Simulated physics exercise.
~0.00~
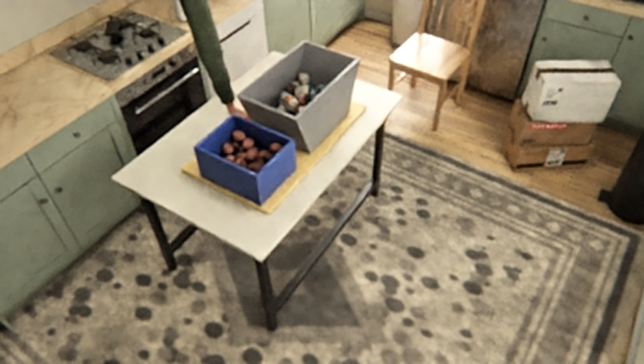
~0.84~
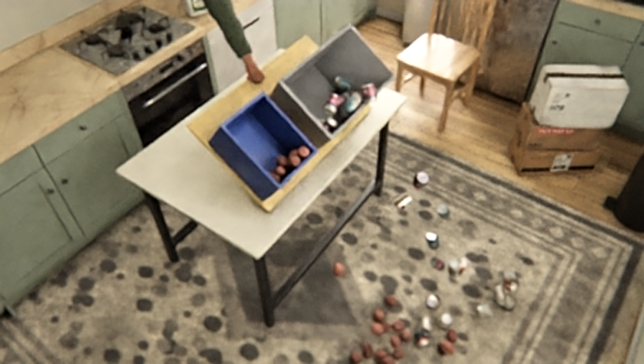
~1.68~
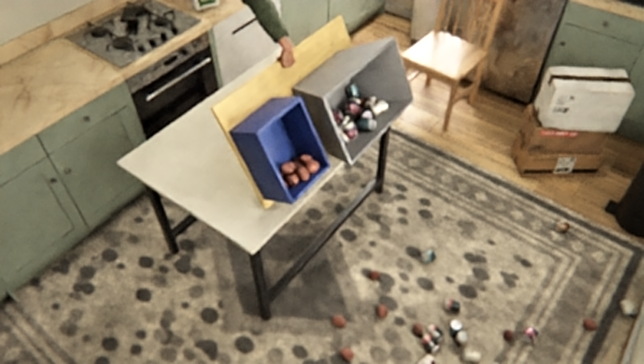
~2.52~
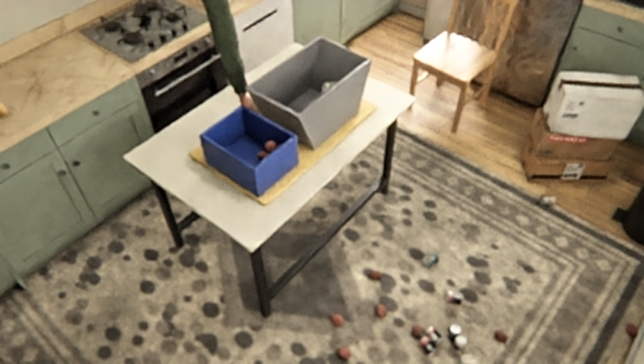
A green-sleeved arm reaches over a pale table in a kitchen, seen from above, where a grey crate of small cans stands behind a blue crate of red potatoes on a plywood board. Green cabinets and an oven line the left, with a wooden chair and stacked boxes at the upper right. The hand lifts the board's far edge, tipping both crates rightward, and cans and potatoes spill onto the patterned rug. The board tilts more steeply, while some pieces stay inside. Finally it lies flat again, both crates partly emptied and the spilled pieces scattered across the rug.
